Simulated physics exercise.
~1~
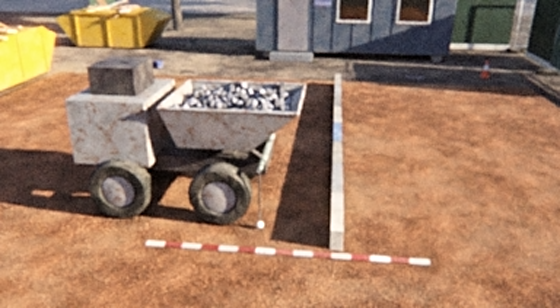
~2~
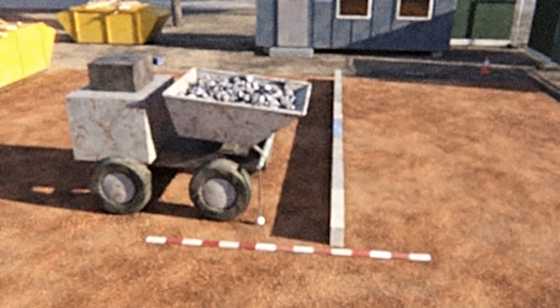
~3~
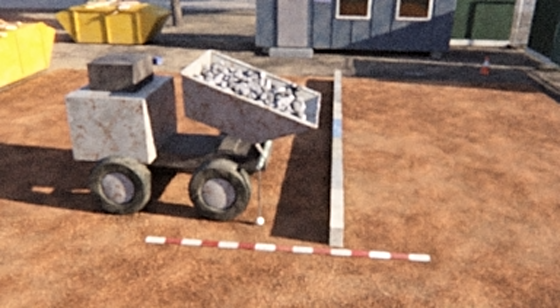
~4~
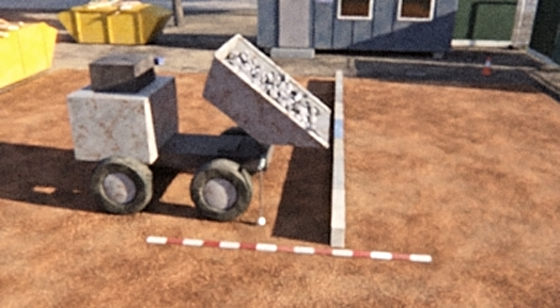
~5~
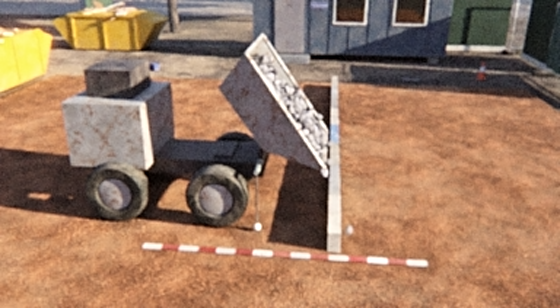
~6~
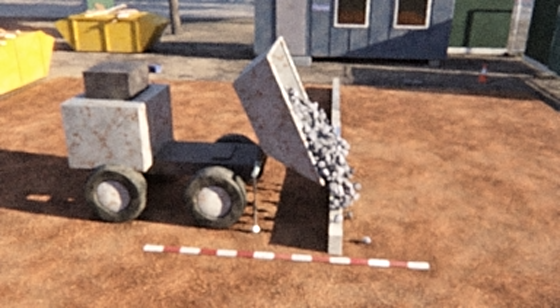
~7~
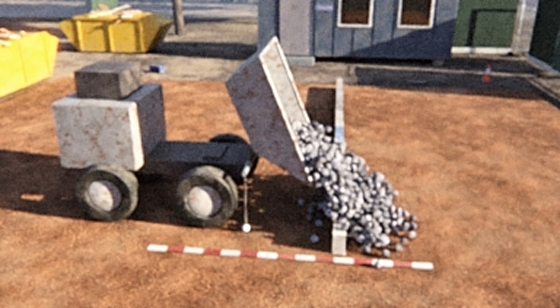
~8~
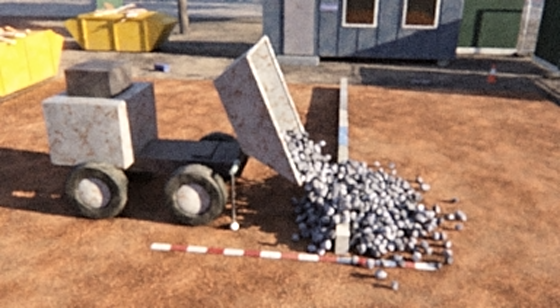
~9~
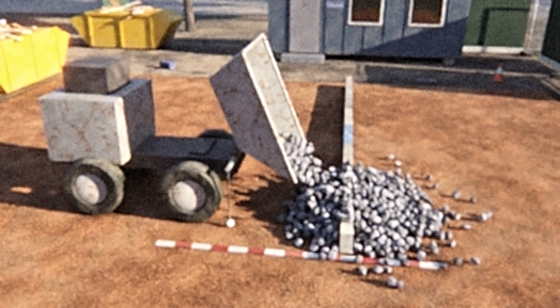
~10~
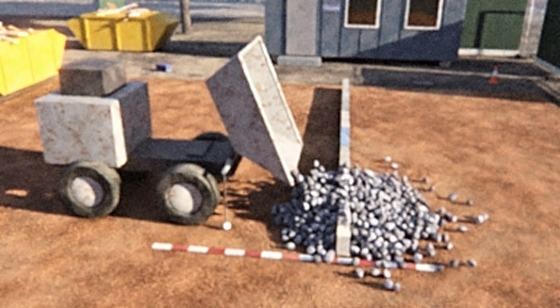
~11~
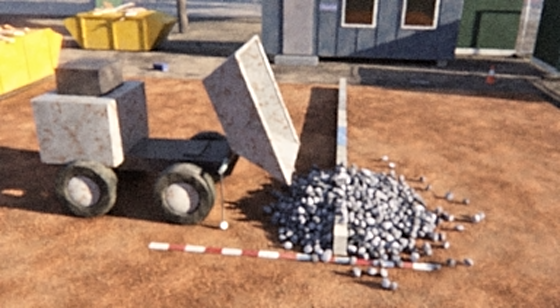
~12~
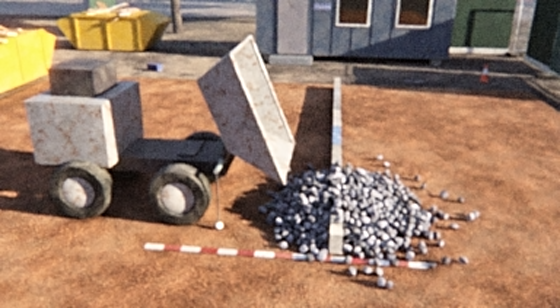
On a dirt yard, a dumper tips grey stones over a kerb, backing left from the heap.
